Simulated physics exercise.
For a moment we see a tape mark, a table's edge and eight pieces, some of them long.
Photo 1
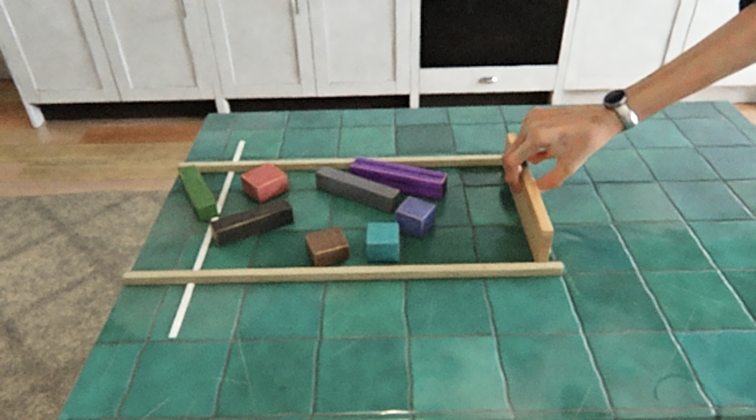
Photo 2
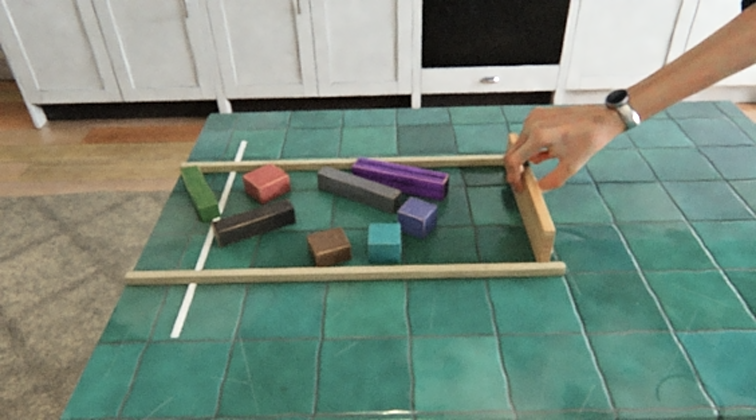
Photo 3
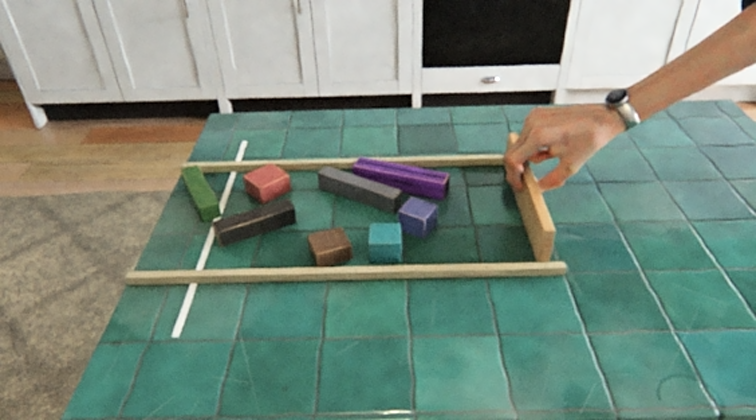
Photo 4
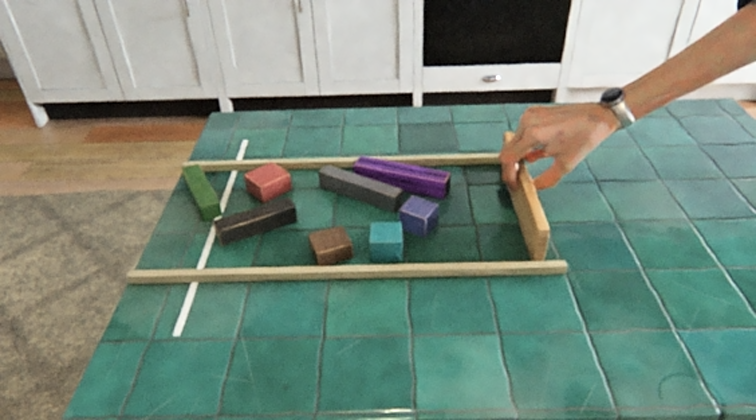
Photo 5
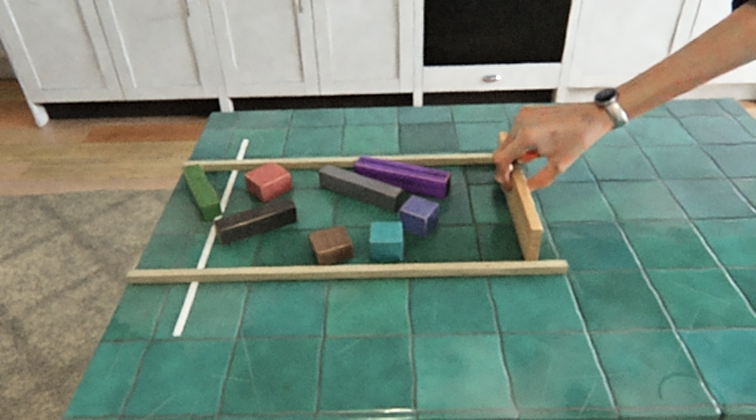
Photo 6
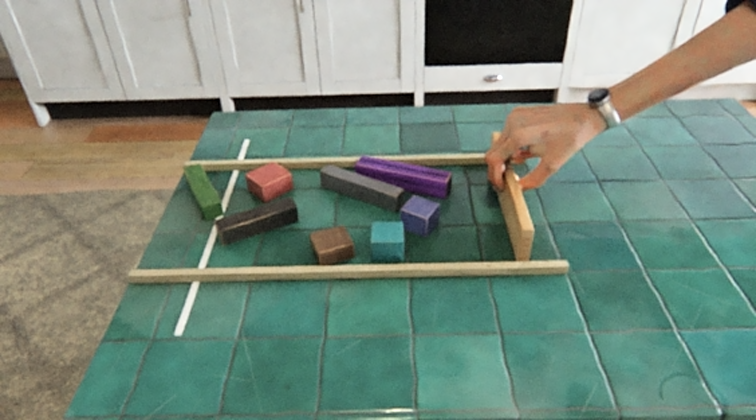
A hand slid a wooden board slightly to the left between two wooden rails on a green tiled table, while the eight coloured blocks and bars lying between the rails stayed practically still.
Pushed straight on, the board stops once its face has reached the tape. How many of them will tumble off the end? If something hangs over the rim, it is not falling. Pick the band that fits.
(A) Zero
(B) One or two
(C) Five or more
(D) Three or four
Option B: One or two.
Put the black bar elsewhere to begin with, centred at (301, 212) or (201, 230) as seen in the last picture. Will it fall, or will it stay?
In order, hangs on; falls away.
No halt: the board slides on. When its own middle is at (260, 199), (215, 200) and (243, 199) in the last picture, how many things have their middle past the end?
Taking the places in turn, the counts are 1, 2 and 2.
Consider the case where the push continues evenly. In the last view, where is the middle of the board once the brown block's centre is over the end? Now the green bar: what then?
Its middle is about (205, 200) and about (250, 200).
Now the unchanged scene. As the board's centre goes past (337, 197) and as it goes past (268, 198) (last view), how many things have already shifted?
Moved so far: 6, then 8.
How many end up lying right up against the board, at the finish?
It's 4 of them.
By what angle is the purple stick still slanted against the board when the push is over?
Misalignment: Close to 55°.
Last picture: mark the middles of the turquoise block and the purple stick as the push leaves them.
Around (189, 247) and around (188, 176).
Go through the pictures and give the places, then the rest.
In the first frame, green bar (198, 192); black bar (253, 222); red block (265, 183); board (525, 194); tape (215, 218).
In the second frame, black bar (254, 222); turquoise block (385, 243).
In the third frame, red block (267, 183); blue block (418, 218).
In the fourth frame, green bar (201, 191); purple stick (401, 177).
In the fifth frame, black bar (256, 221); brown block (331, 246).
In the sixth frame, green bar (203, 191); black bar (257, 221); red block (270, 182); board (508, 193); tape (220, 217).
Soon after, none off yet; green bar at rest near (203, 191); black bar at rest near (257, 221); red block at rest near (270, 182).
Then, none off yet; green bar at rest near (203, 191); black bar at rest near (257, 221); red block moved about its own width near (239, 181).
Further on, none off yet; green bar moved a little near (166, 202); black bar moved about its own width near (203, 223); red block moved well along near (169, 183).
At rest, the number that fall off is one or two; fallen, red block and green bar.
